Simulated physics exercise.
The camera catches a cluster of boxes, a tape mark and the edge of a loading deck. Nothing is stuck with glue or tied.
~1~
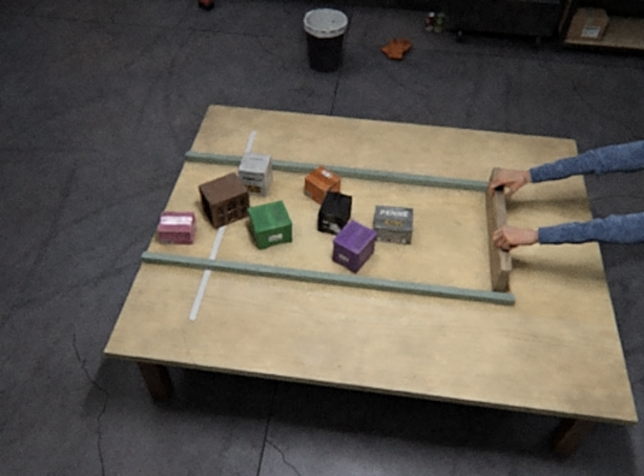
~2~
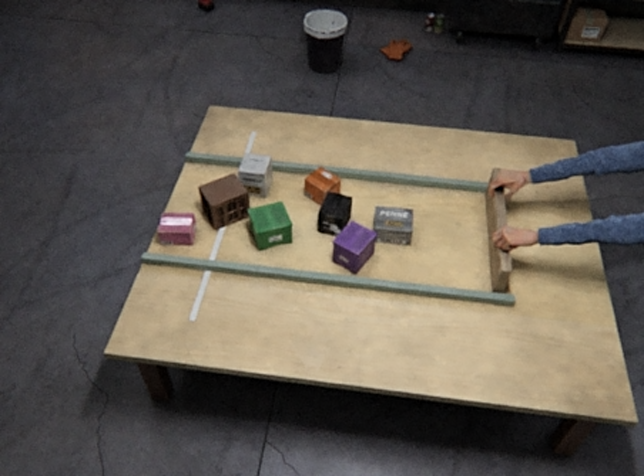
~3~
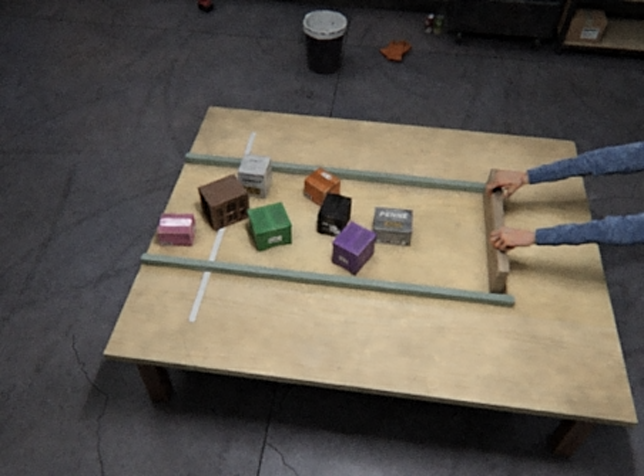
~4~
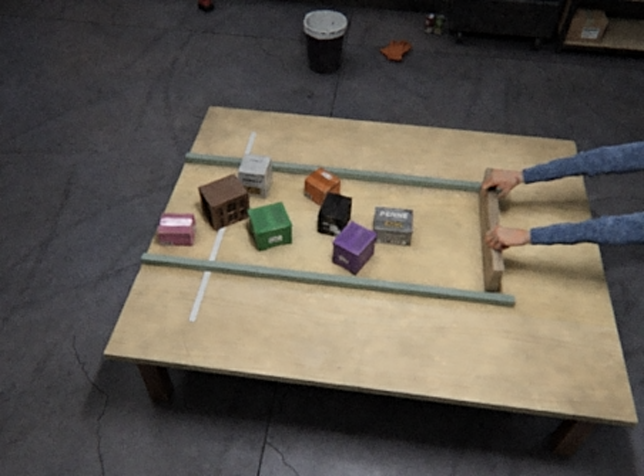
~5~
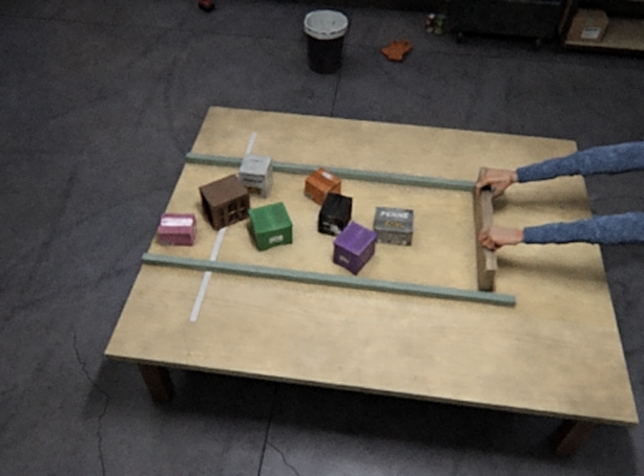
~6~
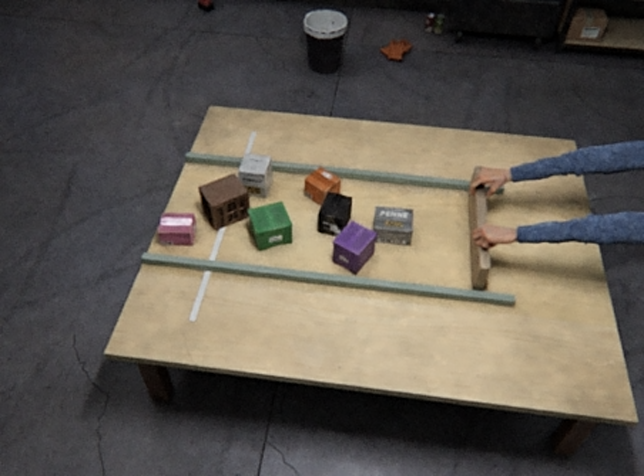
Two hands slide a wooden plank slightly left along green rails while the boxes stay still.
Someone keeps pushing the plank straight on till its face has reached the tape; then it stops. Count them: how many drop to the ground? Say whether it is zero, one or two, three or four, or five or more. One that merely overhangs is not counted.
Lost: One or two.
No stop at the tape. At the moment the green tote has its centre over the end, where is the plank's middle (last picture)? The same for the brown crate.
The middle sits near (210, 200) for the first and near (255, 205) for the other.
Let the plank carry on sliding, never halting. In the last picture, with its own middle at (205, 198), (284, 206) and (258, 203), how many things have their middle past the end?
The counts would come out as 5, 0 and 0.
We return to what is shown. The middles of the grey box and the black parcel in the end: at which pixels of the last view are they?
One is at about (209, 204), the other at about (180, 194).
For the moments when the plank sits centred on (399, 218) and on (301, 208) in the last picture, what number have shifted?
By then 1, and 6.
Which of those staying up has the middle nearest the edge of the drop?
Black parcel, foremost.
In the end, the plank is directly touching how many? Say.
That would be 3 of them.
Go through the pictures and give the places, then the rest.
In the first picture, pink parcel (178, 228); brown crate (225, 201); white box (256, 175); plank (497, 228); tape (227, 212).
In the second picture, brown crate (225, 202); green tote (271, 226).
In the third picture, white box (255, 176); grey box (392, 226).
In the fourth picture, pink parcel (177, 230); black parcel (335, 215).
In the fifth picture, brown crate (226, 202); purple tote (355, 249).
In the sixth picture, pink parcel (178, 229); brown crate (225, 202); white box (256, 176); plank (478, 227); tape (227, 213).
Early on, none off yet; pink parcel at rest near (178, 229); brown crate at rest near (225, 202); white box at rest near (256, 176).
A while later, none off yet; pink parcel at rest near (178, 229); brown crate moving near (222, 201); white box at rest near (256, 176).
Finally, the number that fall off is one or two; lost, brown crate and pink parcel.
